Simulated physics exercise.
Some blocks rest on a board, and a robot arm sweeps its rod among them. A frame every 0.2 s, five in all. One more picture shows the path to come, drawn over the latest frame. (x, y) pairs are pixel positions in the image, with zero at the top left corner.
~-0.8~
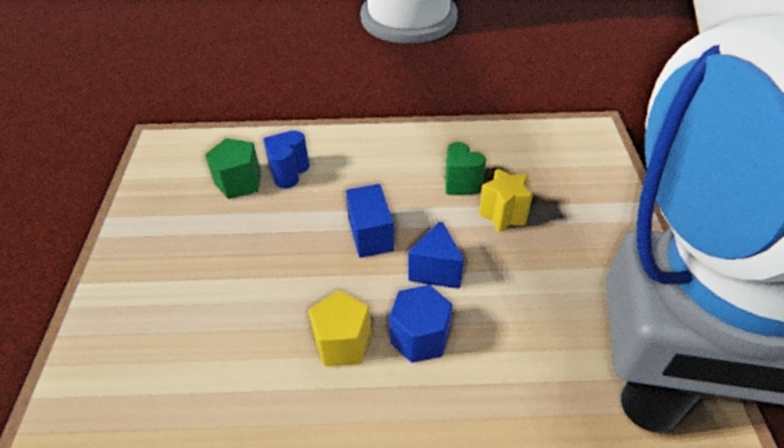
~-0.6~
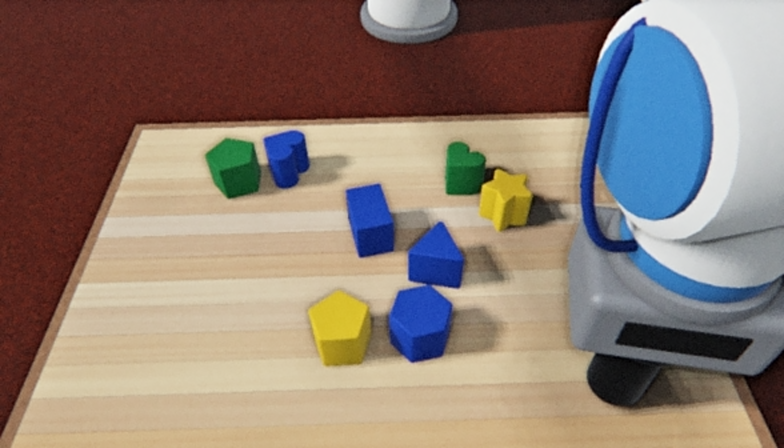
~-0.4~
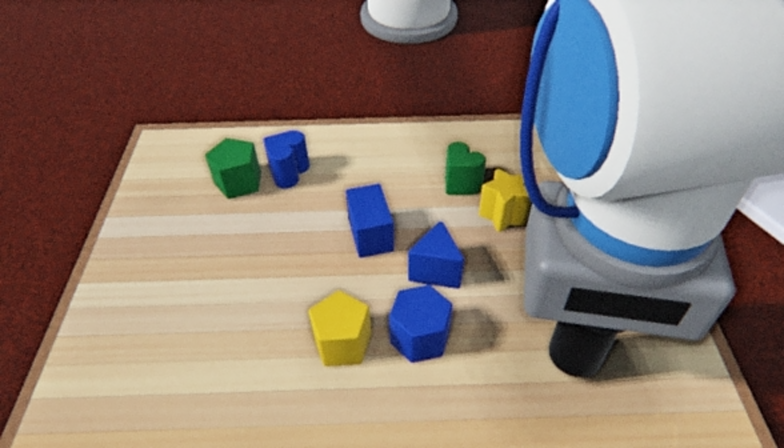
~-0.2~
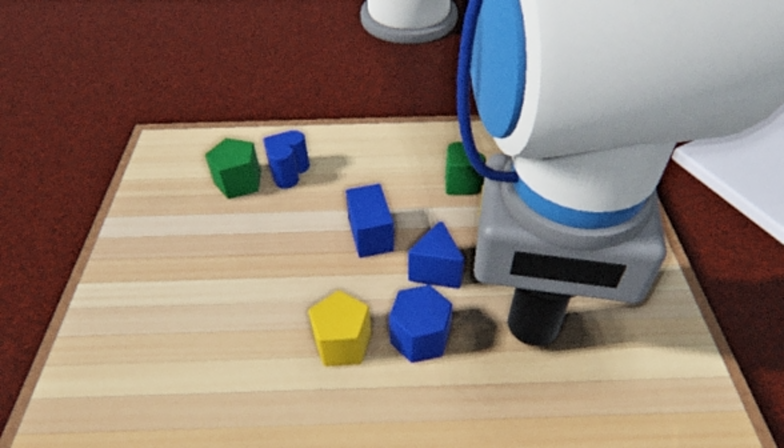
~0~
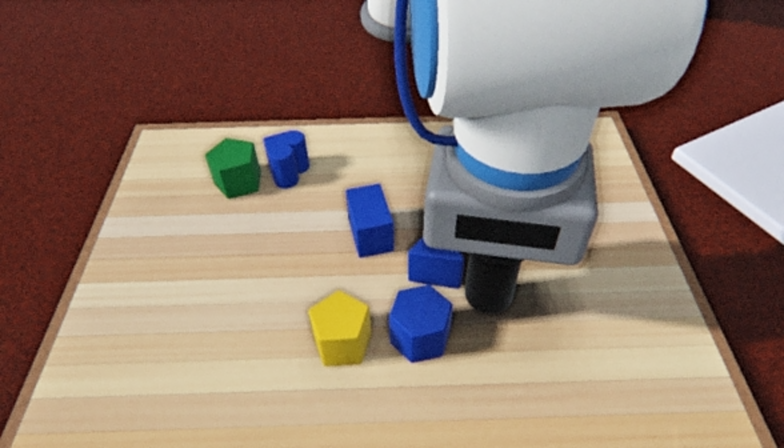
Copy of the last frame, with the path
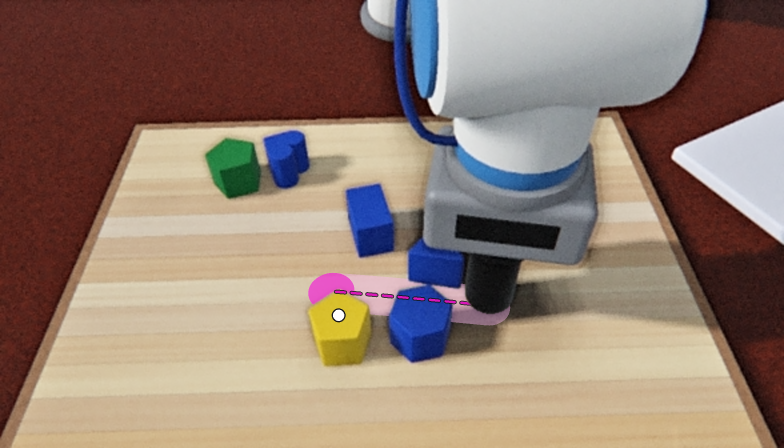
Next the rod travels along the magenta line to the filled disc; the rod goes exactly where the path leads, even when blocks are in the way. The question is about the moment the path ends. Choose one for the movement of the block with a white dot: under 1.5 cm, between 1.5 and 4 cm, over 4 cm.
Moves under 1.5 cm.
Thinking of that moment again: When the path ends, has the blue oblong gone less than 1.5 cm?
Yes, it checks out.
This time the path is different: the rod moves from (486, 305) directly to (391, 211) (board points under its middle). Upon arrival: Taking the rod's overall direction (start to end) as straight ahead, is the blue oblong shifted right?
I believe not.
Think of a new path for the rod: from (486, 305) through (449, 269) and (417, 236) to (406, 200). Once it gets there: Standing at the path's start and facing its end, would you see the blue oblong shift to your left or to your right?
Pushed left.
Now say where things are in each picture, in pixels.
The first picture shows lower end of the rod (649, 406), tops of blocks, yellow pentagonal block (339, 315), blue oblong (369, 205), blue hexagonal block (421, 309), blue triangular block (438, 243).
The second picture shows rod (614, 381), blocks as before.
The third picture shows rod (575, 354), blocks as before.
The fourth picture shows rod (532, 325), blocks as before.
The fifth picture shows rod (488, 294), yellow pentagonal block (339, 315), blue oblong (369, 205), blue hexagonal block (421, 309), blue triangular block partly hidden.
The drawn path runs straight from (486, 305) to (331, 291); the dot is on the yellow pentagonal block.
The first path, step by step. One third of the way, rod (434, 289); blue hexagonal block (413, 311), turned 20° anticlockwise; blue triangular block (417, 231), turned 40° clockwise.
Two thirds of the way, rod (381, 285); blue oblong (367, 198), turned 15° anticlockwise; blue hexagonal block (406, 314), turned 35° anticlockwise; blue triangular block (406, 231), turned 95° clockwise.
At the end, rod (330, 280); yellow pentagonal block not moved; blue oblong (367, 198), turned 15° anticlockwise; blue hexagonal block (406, 314), turned 35° anticlockwise; blue triangular block (406, 231), turned 95° clockwise.
